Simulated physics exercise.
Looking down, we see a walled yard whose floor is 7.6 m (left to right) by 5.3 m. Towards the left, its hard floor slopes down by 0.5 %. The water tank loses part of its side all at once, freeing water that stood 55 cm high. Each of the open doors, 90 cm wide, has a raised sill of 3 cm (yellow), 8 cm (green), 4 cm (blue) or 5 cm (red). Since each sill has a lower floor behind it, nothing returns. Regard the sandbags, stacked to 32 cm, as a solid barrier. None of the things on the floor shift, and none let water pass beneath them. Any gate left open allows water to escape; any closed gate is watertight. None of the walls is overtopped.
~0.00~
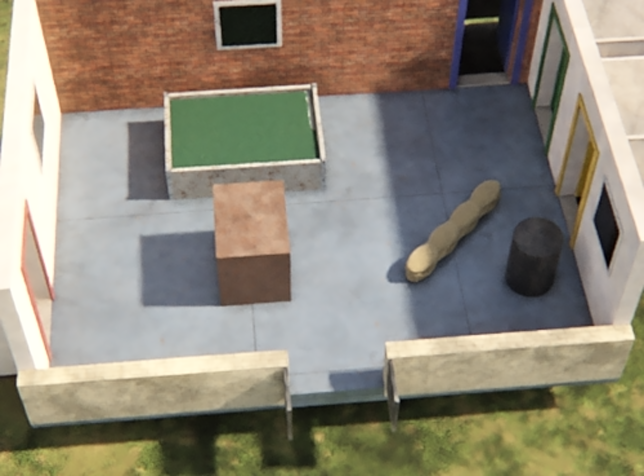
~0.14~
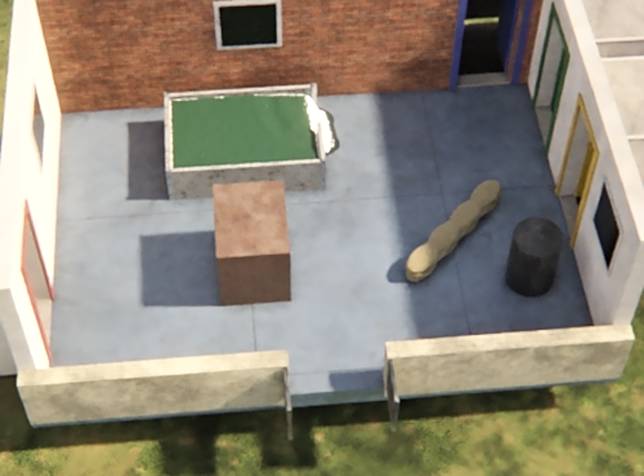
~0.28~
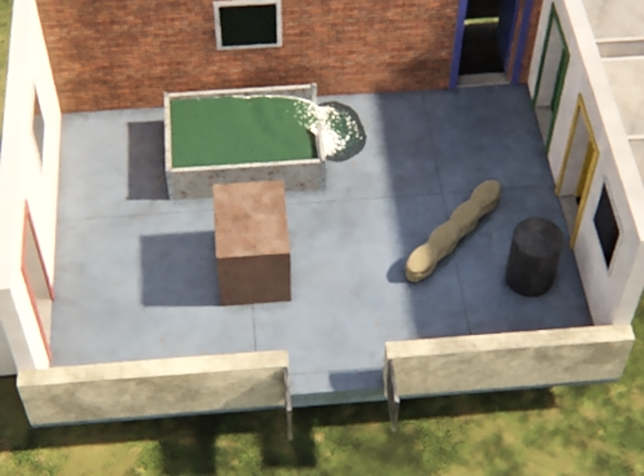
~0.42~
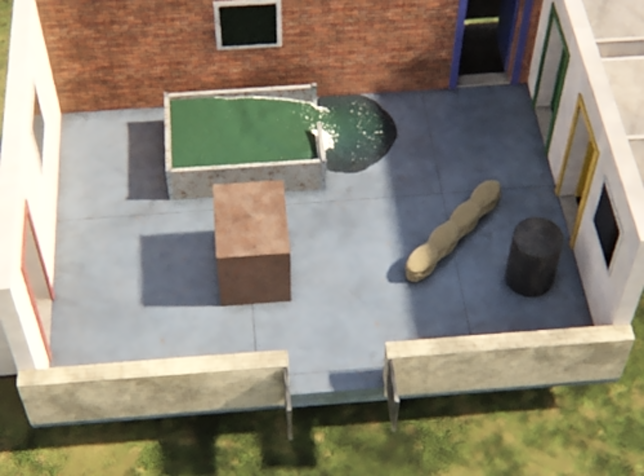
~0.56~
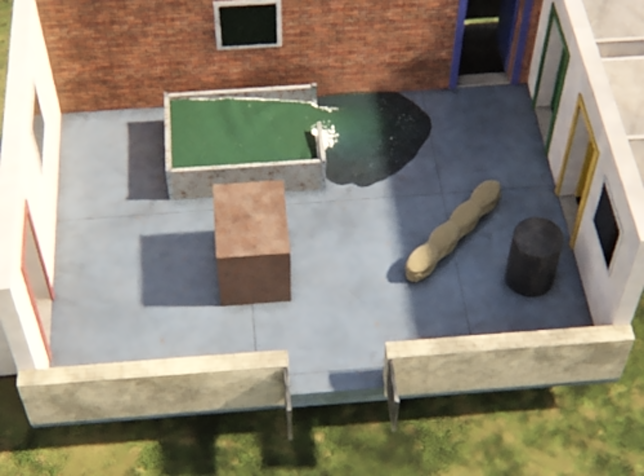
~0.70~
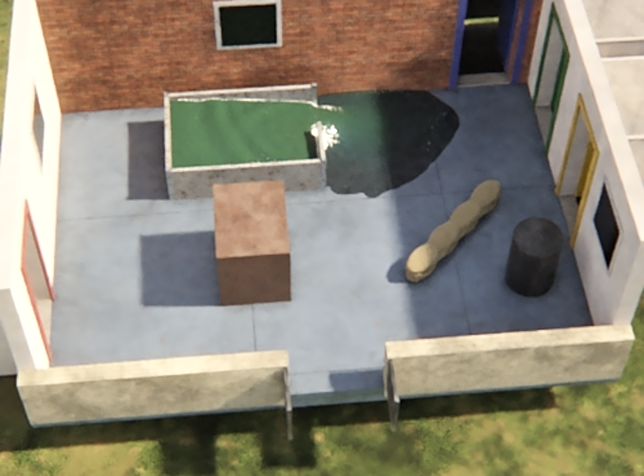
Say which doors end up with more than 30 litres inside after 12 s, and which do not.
As I see it, the yellow door will see too much water come in. The green door will see too much water come in. The blue door will see too much water come in. The red door will see an amount within the limit come in.
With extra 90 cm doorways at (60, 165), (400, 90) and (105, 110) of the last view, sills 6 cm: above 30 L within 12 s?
Taking them in order, the first gets too little, the second enough and the third too little.
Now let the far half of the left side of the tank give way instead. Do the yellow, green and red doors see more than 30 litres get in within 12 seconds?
The yellow door comes out less than that, the green door less than that and the red door more than that.
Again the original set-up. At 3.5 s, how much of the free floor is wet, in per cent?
Close to 30 in a hundred parts are wet.
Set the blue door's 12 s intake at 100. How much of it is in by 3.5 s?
I'd say close to 20 percent.
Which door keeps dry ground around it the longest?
Looks like the red door.
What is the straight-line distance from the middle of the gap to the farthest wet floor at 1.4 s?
It's close to 3.6 metres.
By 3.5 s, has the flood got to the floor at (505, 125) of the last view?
Looks like it's submerged.
After 1.4 s water covers 20 % of the floor and is deepest (28 cm) near (323, 132); yellow door not reached, green door 8 cm at the sill, 0 L in, blue door 7 cm at the sill, 0 L in, red door not reached.
After 2.2 s water covers 25 % of the floor and is deepest (28 cm) near (520, 102); yellow door 3 cm at the sill, 0 L in, green door 23 cm at the sill, 20 L in, blue door 8 cm at the sill, 3 L in, red door not reached.
After 3.5 s water covers 30 % of the floor and is deepest (22 cm) near (542, 142); yellow door 7 cm at the sill, 9 L in, green door 21 cm at the sill, 124 L in, blue door 10 cm at the sill, 35 L in, red door not reached.
After 7.0 s water covers 55 % of the floor and is deepest (12 cm) near (538, 126); yellow door 5 cm at the sill, 31 L in, green door 12 cm at the sill, 216 L in, blue door 9 cm at the sill, 117 L in, red door not reached.
After 12.0 s water covers 75 % of the floor and is deepest (8 cm) near (48, 398); yellow door 5 cm at the sill, 52 L in, green door 5 cm at the sill, 223 L in, blue door 6 cm at the sill, 175 L in, red door 5 cm at the sill, 0 L in.
